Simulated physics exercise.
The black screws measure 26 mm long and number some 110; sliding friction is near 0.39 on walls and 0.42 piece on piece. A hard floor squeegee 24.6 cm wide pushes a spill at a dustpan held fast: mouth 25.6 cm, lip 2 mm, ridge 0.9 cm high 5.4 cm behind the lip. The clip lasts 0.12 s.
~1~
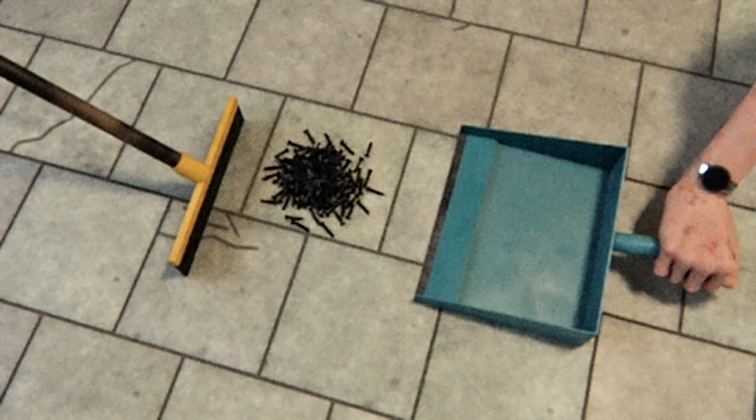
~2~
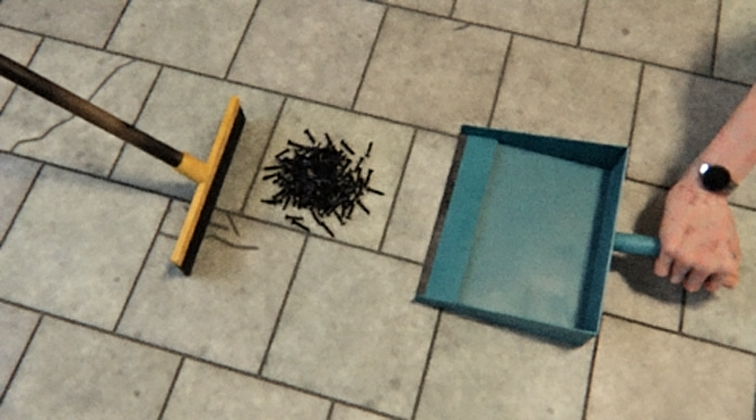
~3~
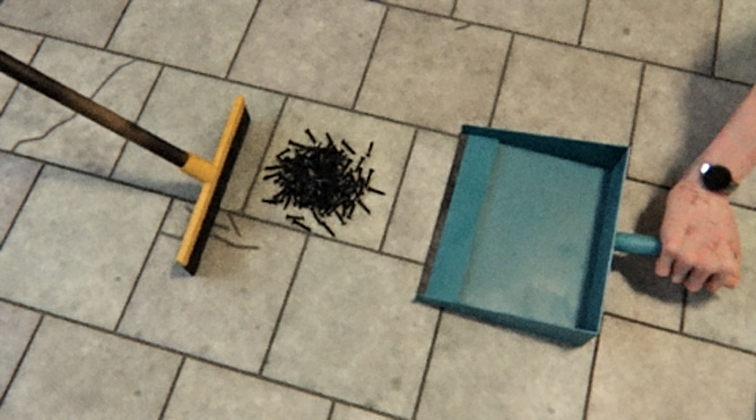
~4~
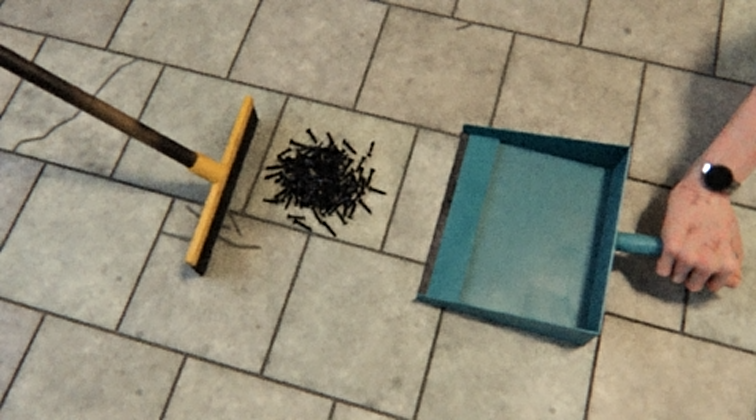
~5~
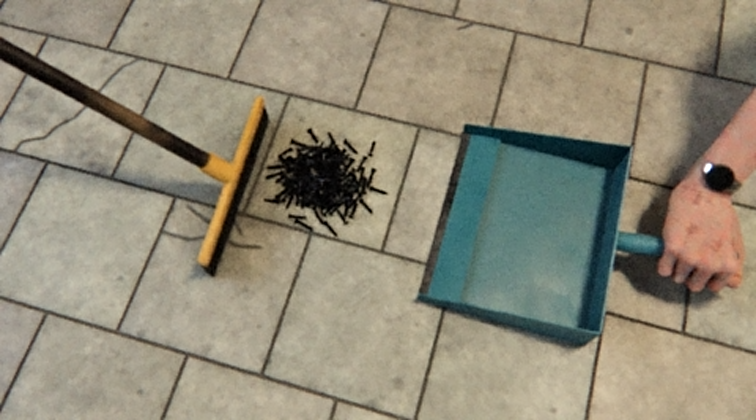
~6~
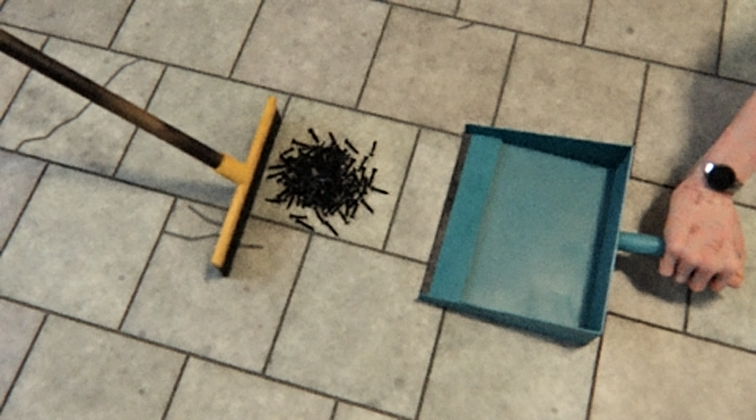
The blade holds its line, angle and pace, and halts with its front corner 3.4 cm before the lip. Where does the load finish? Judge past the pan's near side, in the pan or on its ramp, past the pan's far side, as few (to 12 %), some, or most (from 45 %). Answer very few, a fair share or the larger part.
Near side very few, pan a fair share, far side very few.
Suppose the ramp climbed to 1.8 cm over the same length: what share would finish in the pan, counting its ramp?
It would be near 25 per cent.
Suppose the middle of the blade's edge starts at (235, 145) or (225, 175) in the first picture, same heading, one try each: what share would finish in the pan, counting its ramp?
About 30 and 30 per cent.
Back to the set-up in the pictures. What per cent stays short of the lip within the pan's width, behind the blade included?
Some 70 per cent.
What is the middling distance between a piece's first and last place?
About 18 cm.
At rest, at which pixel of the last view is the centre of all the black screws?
Around (440, 193).
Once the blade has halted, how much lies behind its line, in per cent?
About 0 per cent.
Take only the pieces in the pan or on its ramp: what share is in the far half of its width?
Roughly 60 per cent.
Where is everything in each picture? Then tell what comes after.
Blade from (175, 261) to (234, 102), moved 0.0 cm, 0 of the pieces shifted so far; middle of the pieces at (314, 178); pan at (531, 237), in the first frame.
Blade from (177, 261) to (236, 102), moved 0.2 cm, 0 of the pieces shifted so far; middle of the pieces at (315, 177), in the second frame.
Blade from (183, 261) to (241, 102), moved 0.8 cm, 0 of the pieces shifted so far; middle of the pieces at (315, 177), in the third frame.
Blade from (192, 261) to (249, 103), moved 1.8 cm, 0 of the pieces shifted so far; middle of the pieces at (317, 177), in the fourth frame.
Blade from (204, 262) to (261, 103), moved 3.2 cm, 0 of the pieces shifted so far; middle of the pieces at (318, 177), in the fifth frame.
Blade from (217, 263) to (273, 103), moved 4.8 cm, 0 of the pieces shifted so far; middle of the pieces at (319, 176); pan at (536, 236), in the sixth frame.
Then, 0.18 s after the last picture, middle of the blade 15 cm from the lip; 0 % over the lip, far side 0 %, near side 0 %.
Then, 0.29 s after the last picture, middle of the blade 7 cm from the lip; 0 % over the lip, far side 0 %, near side 0 %.
Then, 0.55 s after the last picture, middle of the blade 4 cm from the lip; 30 % over the lip, far side 0 %, near side 0 %.
In the end, near side 0 %, pan 30 %, far side 0 %, in front of the lip or behind the blade 70 %.
